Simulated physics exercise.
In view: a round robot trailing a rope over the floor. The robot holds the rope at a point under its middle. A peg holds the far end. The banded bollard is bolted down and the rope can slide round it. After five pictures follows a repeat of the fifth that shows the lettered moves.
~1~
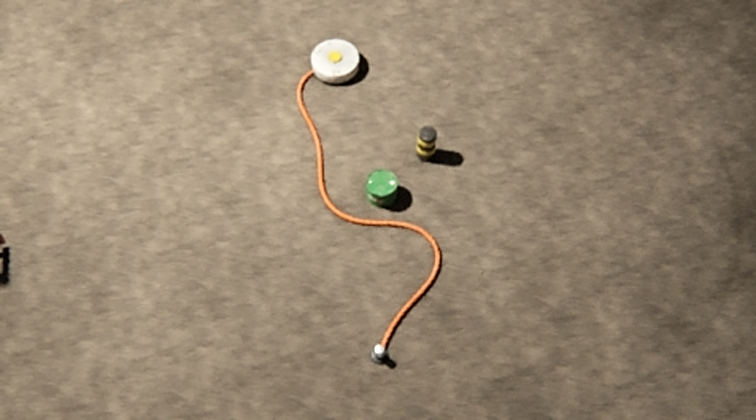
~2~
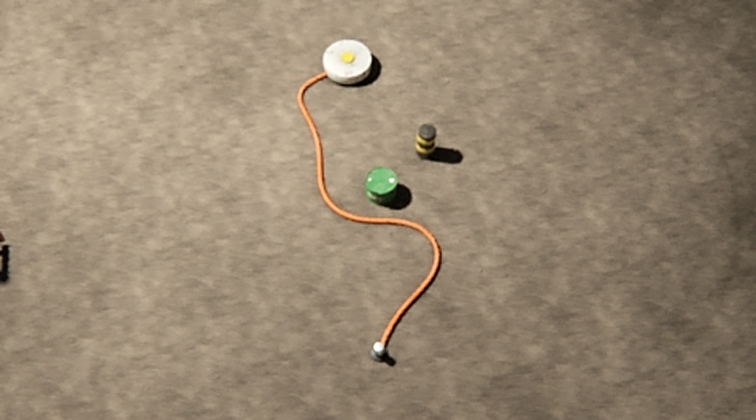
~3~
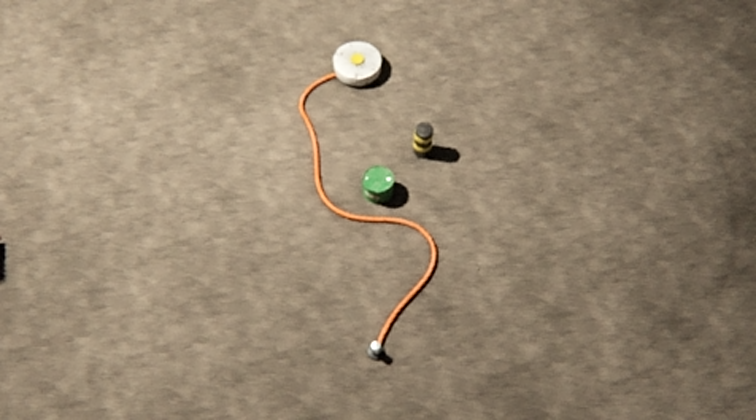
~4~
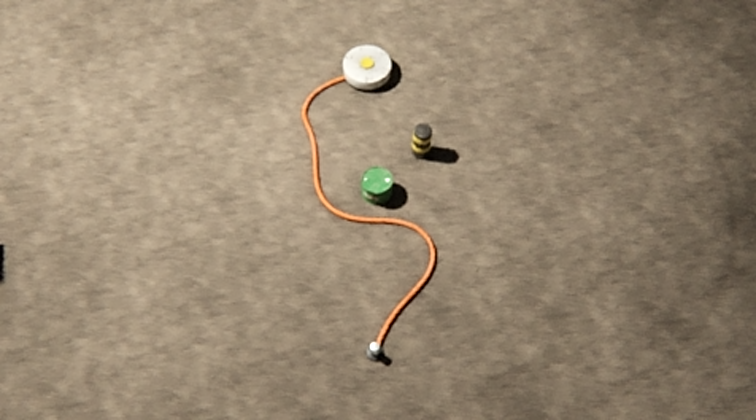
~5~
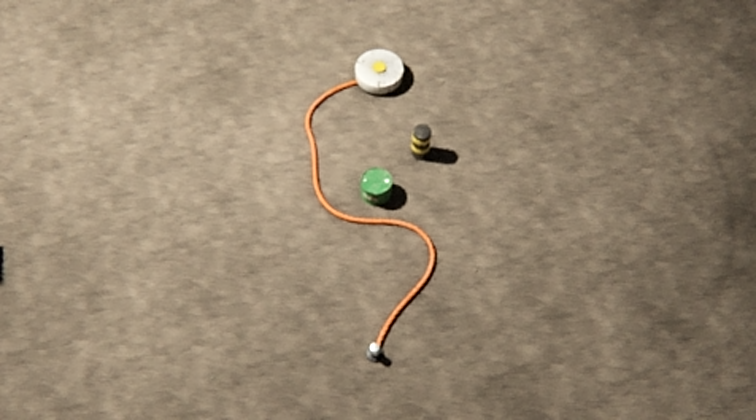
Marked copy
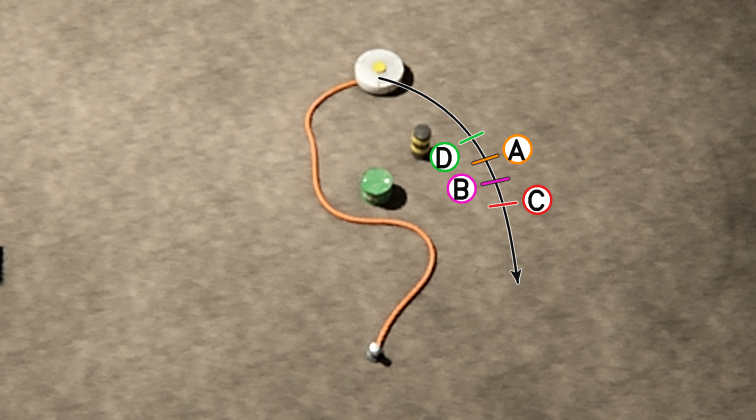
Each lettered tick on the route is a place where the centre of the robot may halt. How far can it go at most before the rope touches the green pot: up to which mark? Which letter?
At C, and not beyond.
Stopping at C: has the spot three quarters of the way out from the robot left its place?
No.
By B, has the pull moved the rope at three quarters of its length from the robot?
By then, no.
On the marked copy, A at (485, 159); B at (495, 181); C at (503, 205); D at (472, 138); the route from (379, 78) via (484, 156) to (518, 283).
Taking C. A third of the way, robot (440, 100), middle of the rope (342, 217).
Two thirds of the way, robot (483, 148), middle of the rope (342, 217).
When it is over, robot (504, 200), middle of the rope (346, 213); only the bollard has been touched, if anything.
As for the rest, A is safe but short; B is safe but short; D is safe but short.
